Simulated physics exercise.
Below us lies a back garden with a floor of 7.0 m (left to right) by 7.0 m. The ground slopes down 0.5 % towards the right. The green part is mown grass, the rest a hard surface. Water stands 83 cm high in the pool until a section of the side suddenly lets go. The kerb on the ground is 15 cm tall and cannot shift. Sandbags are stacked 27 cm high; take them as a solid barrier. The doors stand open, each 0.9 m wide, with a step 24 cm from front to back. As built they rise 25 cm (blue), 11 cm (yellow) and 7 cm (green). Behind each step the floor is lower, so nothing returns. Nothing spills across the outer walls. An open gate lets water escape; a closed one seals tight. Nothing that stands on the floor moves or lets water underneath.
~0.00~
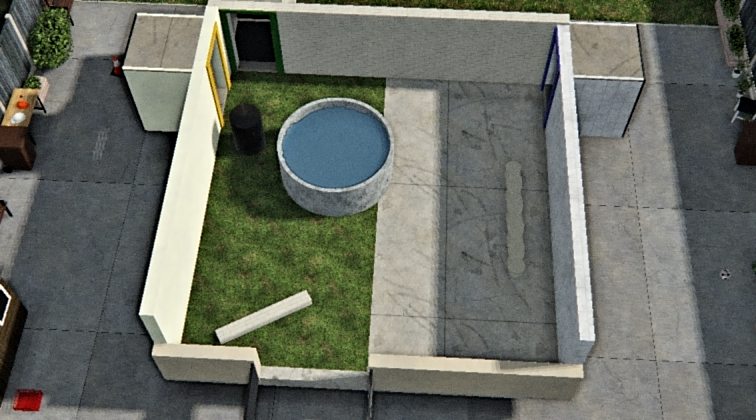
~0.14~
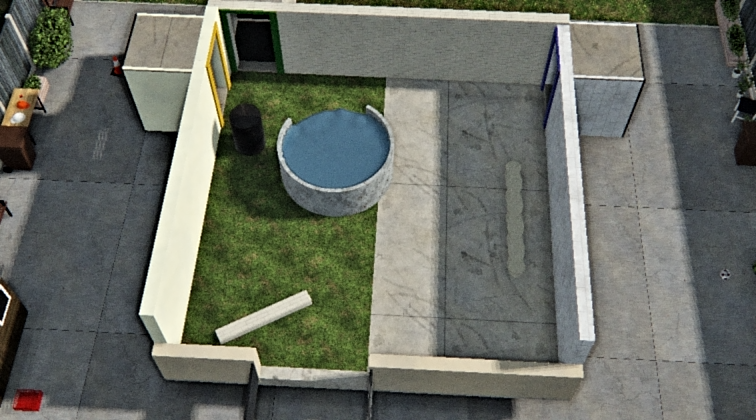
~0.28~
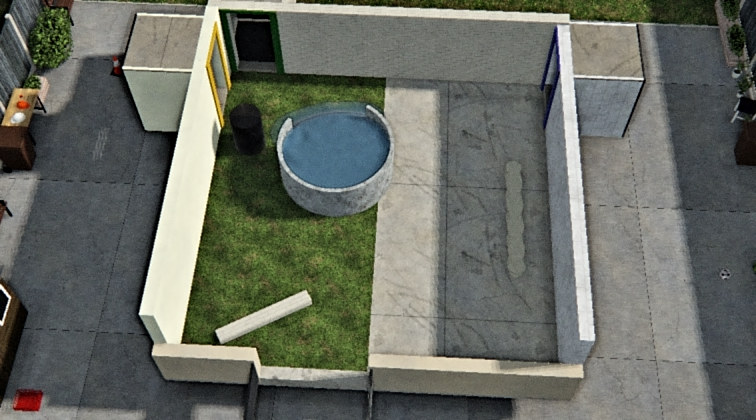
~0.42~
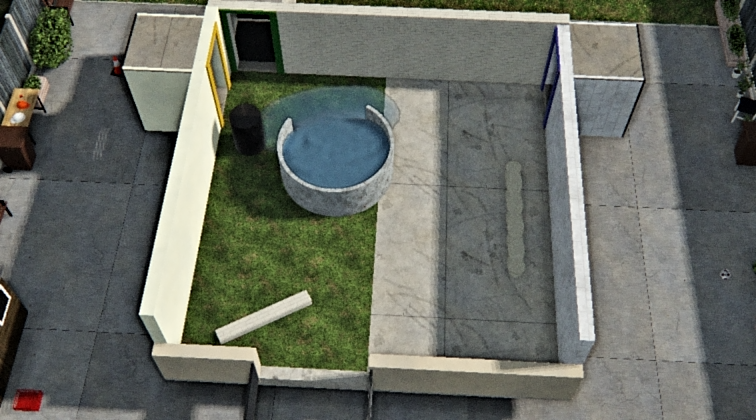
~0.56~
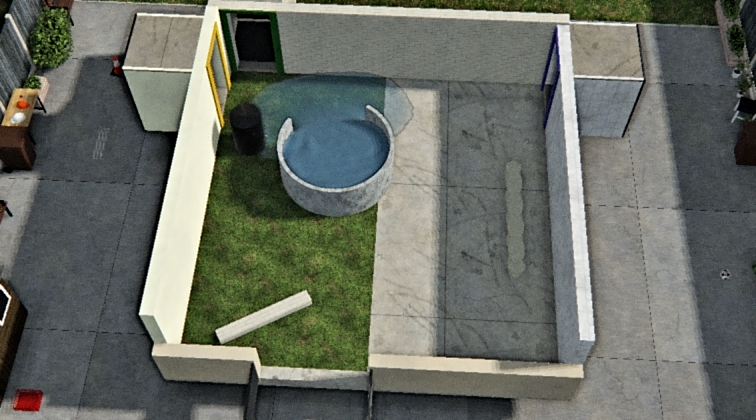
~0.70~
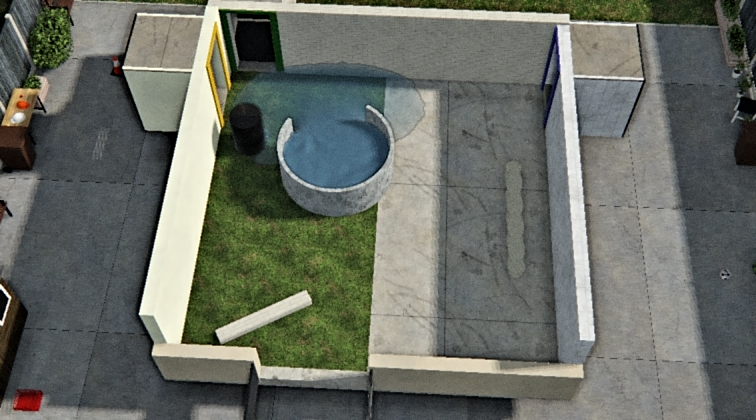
In this clip, a round pool of still water stands in a walled yard of grass and paving, then its far side opens and water pours out, spreading in a widening sheet across the ground behind it.
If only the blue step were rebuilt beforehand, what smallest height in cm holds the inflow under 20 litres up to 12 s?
It would have to be roughly 19 cm high.
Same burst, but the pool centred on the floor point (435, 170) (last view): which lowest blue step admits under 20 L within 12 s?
Then roughly 30 cm.
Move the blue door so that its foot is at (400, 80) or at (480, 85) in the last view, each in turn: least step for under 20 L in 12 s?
About 18 and 6.5 cm.
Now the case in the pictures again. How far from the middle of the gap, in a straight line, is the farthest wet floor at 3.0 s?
Roughly 4.8 m.
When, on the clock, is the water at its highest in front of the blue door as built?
At about 2.8 s.
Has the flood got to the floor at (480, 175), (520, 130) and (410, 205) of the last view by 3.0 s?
In that order: Under water, under water, still dry.
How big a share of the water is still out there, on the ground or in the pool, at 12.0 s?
About 78 per cent.
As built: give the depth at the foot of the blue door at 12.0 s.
About 7.5 cm.
After 1.4 s water covers 20 % of the floor, deepest (52 cm) near (335, 80); it has not reached the blue door.
After 3.0 s water covers 35 % of the floor, deepest (30 cm) near (223, 120); 25 cm at the blue door, 0 litres in over its 25 cm step.
After 12.0 s water covers 95 % of the floor, deepest (8 cm) near (542, 380); 8 cm at the blue door, 1 litre in over its 25 cm step.
At the blue door as built, the water arrived by 2.0 s and peaked near 27 cm at 2.8 s.
Run again over the same 12 s with other heights there, 35 litres in over 16.5 cm, 5 litres over 22.5 cm. The limit of 20 litres is kept from about 19 cm up.
